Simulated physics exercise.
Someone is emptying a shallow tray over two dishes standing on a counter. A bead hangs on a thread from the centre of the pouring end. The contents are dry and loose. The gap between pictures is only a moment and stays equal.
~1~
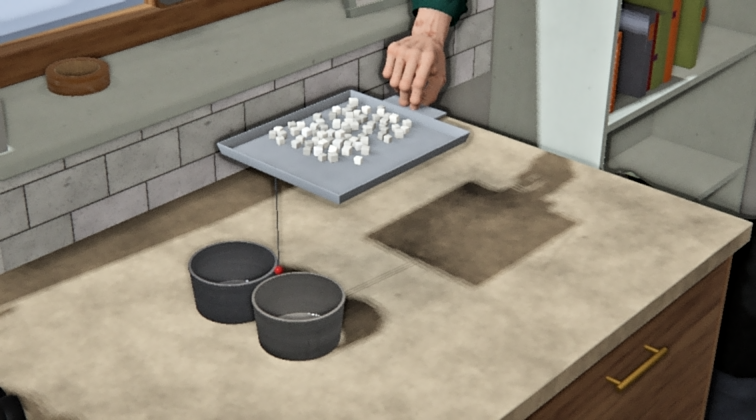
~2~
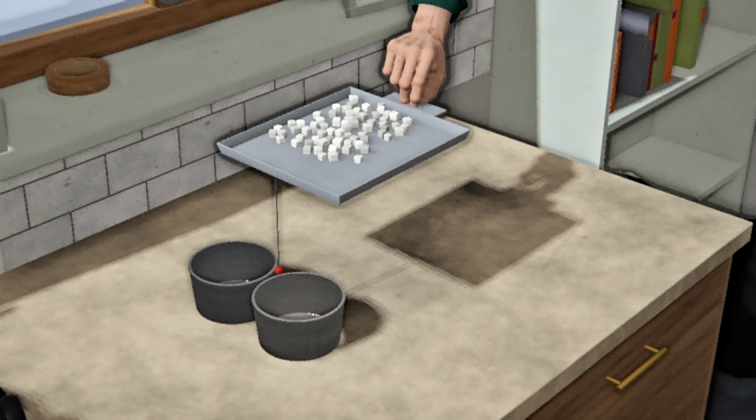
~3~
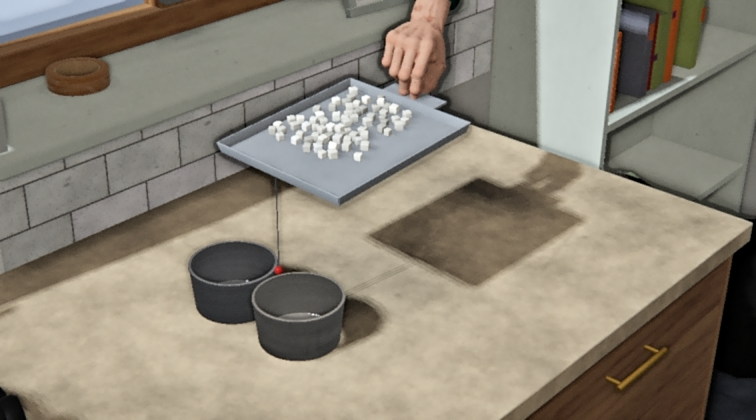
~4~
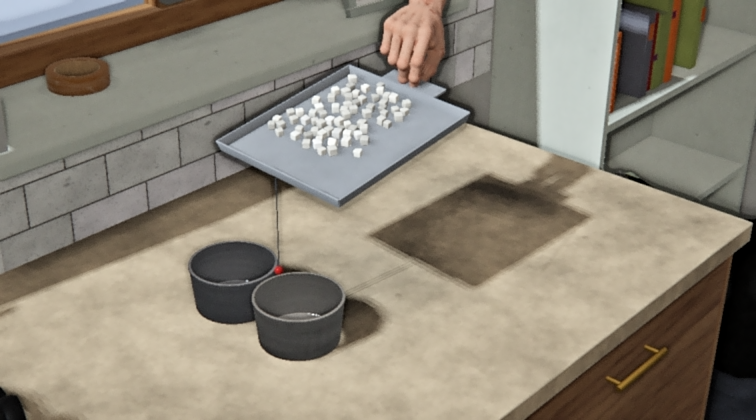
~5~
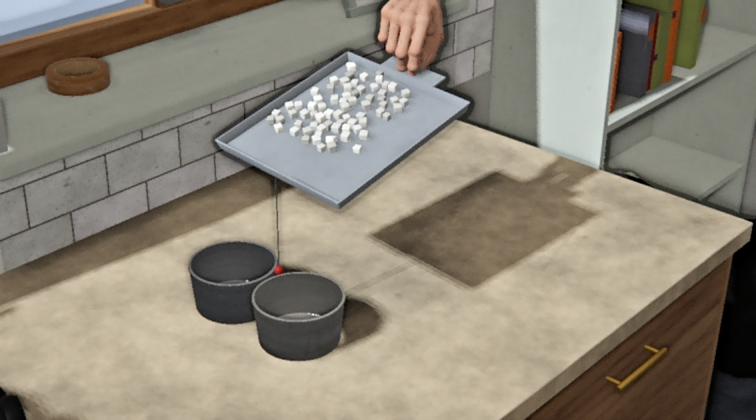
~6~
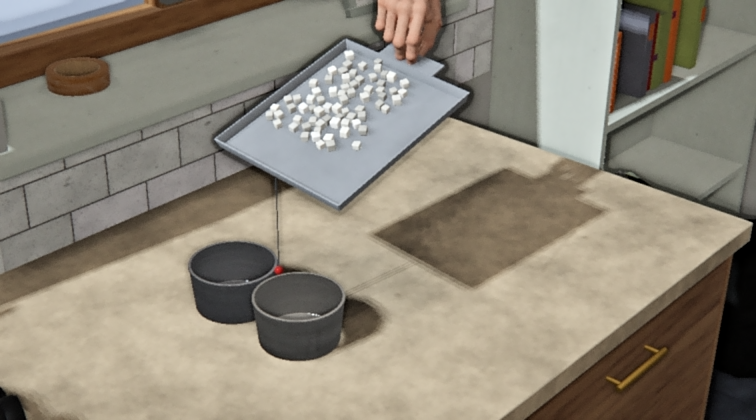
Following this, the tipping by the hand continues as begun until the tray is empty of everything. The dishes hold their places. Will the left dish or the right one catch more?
The right one fills more.
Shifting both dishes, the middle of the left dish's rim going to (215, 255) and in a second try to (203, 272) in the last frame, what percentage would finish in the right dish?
It works out to 30 percent and then 40 percent.
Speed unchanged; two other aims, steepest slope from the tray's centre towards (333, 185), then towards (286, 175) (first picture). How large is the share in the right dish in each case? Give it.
You'd get 50 per cent the first time and 40 per cent the second time.
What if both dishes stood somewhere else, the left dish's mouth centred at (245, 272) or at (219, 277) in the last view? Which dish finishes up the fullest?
The dish to the right at the first, the dish to the right at the second.
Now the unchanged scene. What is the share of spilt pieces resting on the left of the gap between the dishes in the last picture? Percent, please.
I'd put it at close to 20 per cent.
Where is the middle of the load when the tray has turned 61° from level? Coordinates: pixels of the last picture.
(310, 186).
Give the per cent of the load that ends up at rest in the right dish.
Result: Around 50 in a hundred.
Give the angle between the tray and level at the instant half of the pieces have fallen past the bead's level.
Around 85° of tilt.
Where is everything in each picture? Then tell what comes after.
Corners of the pouring end at (222, 143) and (339, 193), level; middle of the load at (340, 135), sugar cubes; left dish at (201, 296); right dish at (266, 331); bead on its thread at (279, 270), in the first picture.
Corners of the pouring end at (222, 143) and (339, 194), level; middle of the load at (340, 133), in the second picture.
Corners of the pouring end at (221, 142) and (339, 195), tipped barely, lowest at the right corner; middle of the load at (340, 129), in the third picture.
Corners of the pouring end at (221, 141) and (338, 198), tipped a little, lowest at the right corner; middle of the load at (339, 122), in the fourth picture.
Corners of the pouring end at (220, 140) and (338, 200), tipped a little, lowest at the right corner; middle of the load at (339, 115), in the fifth picture.
Corners of the pouring end at (219, 138) and (338, 202), tipped clearly, lowest at the right corner; middle of the load at (337, 109); left dish at (201, 296); right dish at (266, 331), in the sixth picture.
Soon, tray tipped steeply; most on the tray; about a quarter in the air.
A while on, tray tipped right over; about a quarter on the tray; about a quarter in the right dish; about a third outside both; about a quarter in the air.
Towards the end, tray tipped past a quarter turn; about half in the right dish; about half outside both.
Finally, tray tipped past a quarter turn; about half in the right dish; none in the left dish; about half outside both.
